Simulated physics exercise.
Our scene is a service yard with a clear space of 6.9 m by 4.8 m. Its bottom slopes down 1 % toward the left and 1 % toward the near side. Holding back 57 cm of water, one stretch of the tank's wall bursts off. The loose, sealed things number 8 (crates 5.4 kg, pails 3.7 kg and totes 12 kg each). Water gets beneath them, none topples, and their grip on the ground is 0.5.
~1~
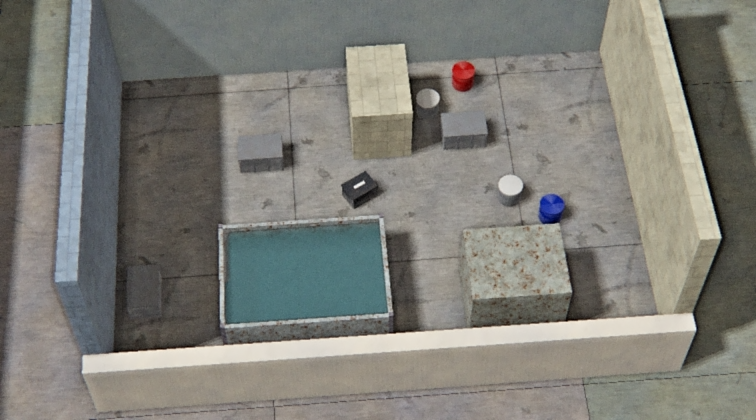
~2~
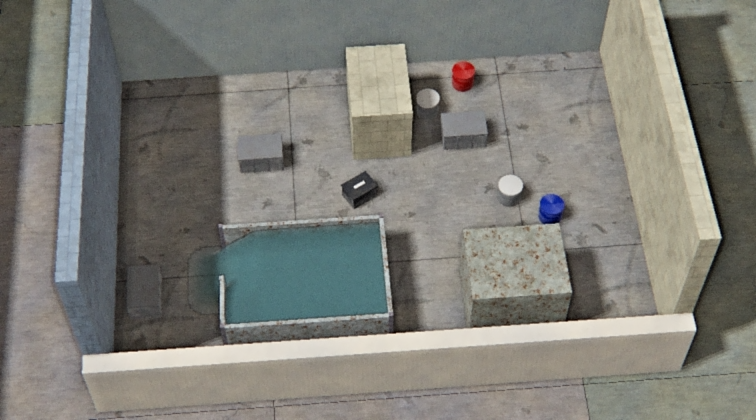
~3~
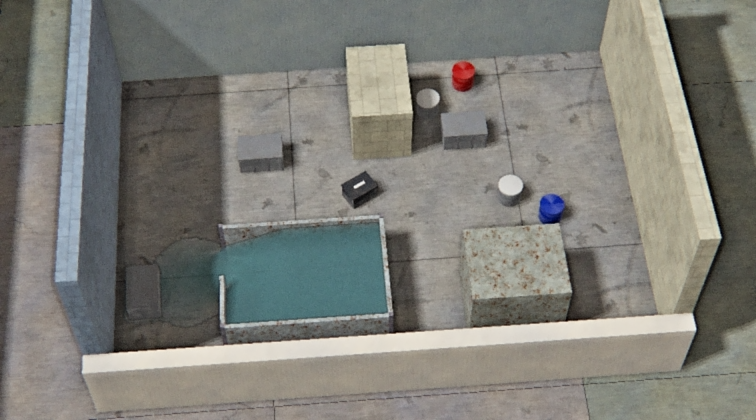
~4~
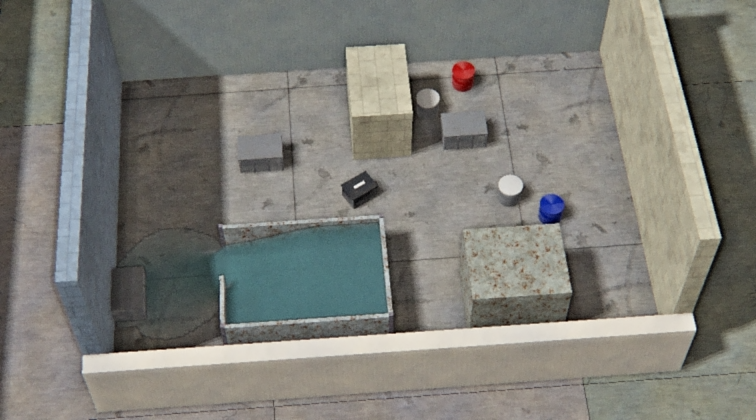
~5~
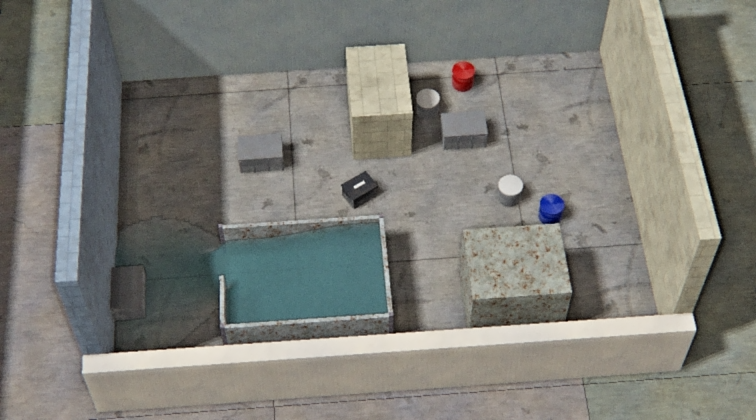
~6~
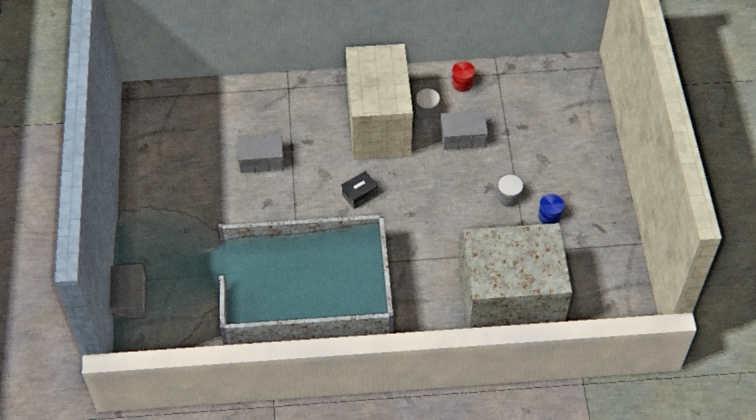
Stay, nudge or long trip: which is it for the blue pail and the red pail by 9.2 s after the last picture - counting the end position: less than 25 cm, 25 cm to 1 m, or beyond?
Blue pail: Negligible shift. Red pail: Modest shift.
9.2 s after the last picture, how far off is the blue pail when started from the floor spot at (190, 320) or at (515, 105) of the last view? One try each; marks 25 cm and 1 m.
In turn: It is nudged along; it holds its place.
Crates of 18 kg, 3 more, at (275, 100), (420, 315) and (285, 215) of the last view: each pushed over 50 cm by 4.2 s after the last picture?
So that's beyond the threshold, within the threshold and within the threshold, in that sequence.
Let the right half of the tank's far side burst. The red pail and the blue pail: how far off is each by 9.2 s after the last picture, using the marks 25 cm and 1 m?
Log: Red pail large displacement; blue pail large displacement.
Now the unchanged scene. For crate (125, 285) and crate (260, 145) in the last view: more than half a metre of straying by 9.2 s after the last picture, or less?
Taking them in order: Exceeded and exceeded.
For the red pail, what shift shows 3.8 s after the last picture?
0 cm or so by then.
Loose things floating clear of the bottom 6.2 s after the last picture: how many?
I'd say 2 of them.
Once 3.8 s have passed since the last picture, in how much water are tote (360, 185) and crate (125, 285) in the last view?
Some 1 cm at the first, some 17 cm at the second.
Then, 1.2 s after the last picture the blue pail is near (552, 204), 0.0 m from its start, aground; the red pail is near (464, 70), 0.0 m from its start, aground; 1 afloat.
Then, 3.8 s after the last picture the blue pail is near (552, 204), 0.0 m from its start, aground; the red pail is near (464, 70), 0.0 m from its start, aground; 1 afloat.
Then, 6.2 s after the last picture the blue pail is near (552, 204), 0.0 m from its start, aground; the red pail is near (483, 79), 0.3 m from its start, aground; 2 afloat.
Then, 9.2 s after the last picture the blue pail is near (552, 204), 0.0 m from its start, aground; the red pail is near (496, 86), 0.5 m from its start, aground; 3 afloat.
